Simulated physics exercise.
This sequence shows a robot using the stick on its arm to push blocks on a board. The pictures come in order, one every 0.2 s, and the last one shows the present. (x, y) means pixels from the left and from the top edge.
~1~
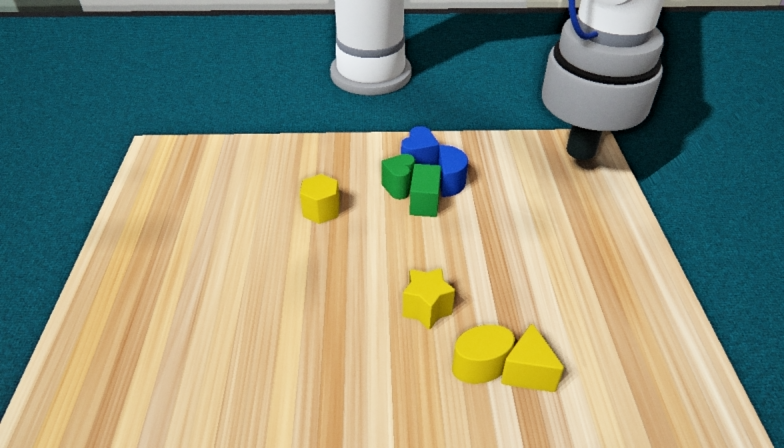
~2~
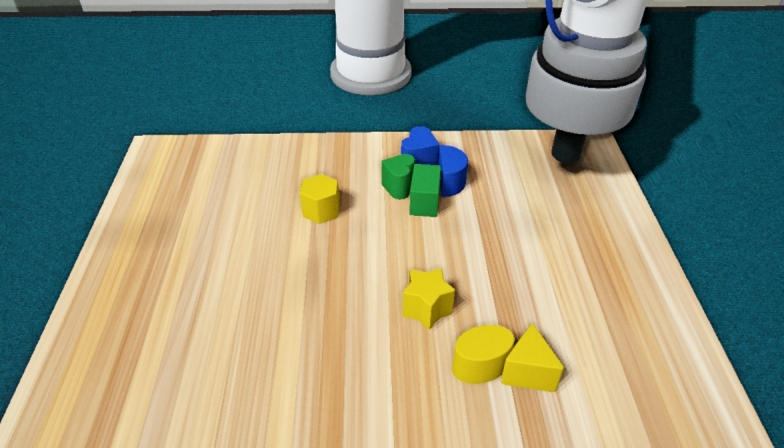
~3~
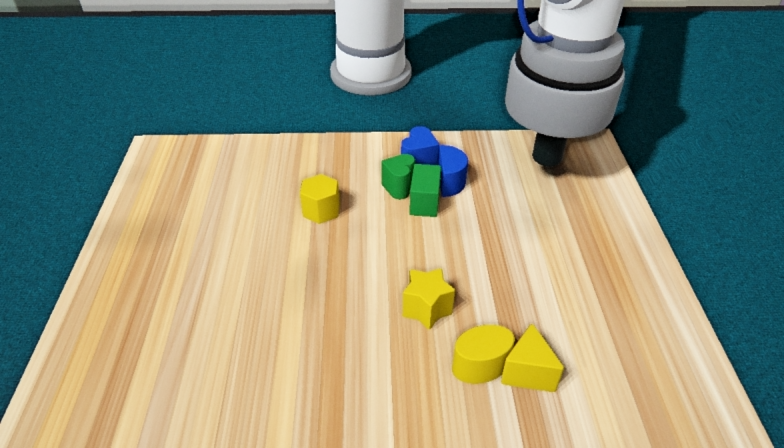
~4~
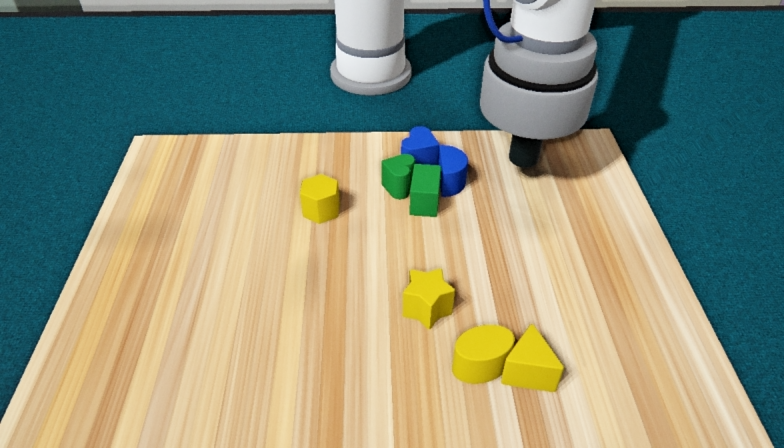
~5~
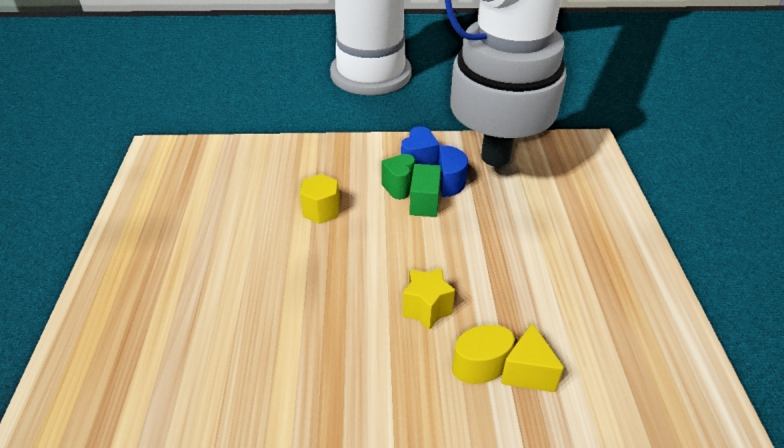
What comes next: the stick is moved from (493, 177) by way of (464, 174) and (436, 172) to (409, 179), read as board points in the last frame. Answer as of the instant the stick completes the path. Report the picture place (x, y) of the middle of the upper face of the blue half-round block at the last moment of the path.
Close to (391, 170).
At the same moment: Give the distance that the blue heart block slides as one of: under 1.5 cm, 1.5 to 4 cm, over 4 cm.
By the end of the path, it will have gone between 1.5 and 4 cm.
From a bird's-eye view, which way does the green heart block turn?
Looking down on the board, it turns clockwise.
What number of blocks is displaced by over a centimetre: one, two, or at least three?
It's going to be three or more.
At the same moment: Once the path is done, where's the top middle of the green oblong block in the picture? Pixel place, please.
The centre of its top will be at (400, 192).
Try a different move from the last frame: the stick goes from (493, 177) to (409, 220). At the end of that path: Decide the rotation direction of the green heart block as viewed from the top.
Clockwise rotation.
The first path, step by step. One third of the way, stick (465, 156); green oblong block (422, 179); blue half-round block (442, 160), turned 25° anticlockwise.
Two thirds of the way, stick (436, 155); green heart block (383, 170), turned 40° clockwise; blue heart block (407, 135); green oblong block (411, 186), turned 35° anticlockwise; blue half-round block (417, 163), turned 55° anticlockwise.
At the end, stick (410, 161); green heart block (361, 179), turned 45° clockwise; blue heart block (397, 134), turned 45° clockwise; green oblong block (400, 192), turned 70° anticlockwise; blue half-round block (391, 170), turned 60° anticlockwise.
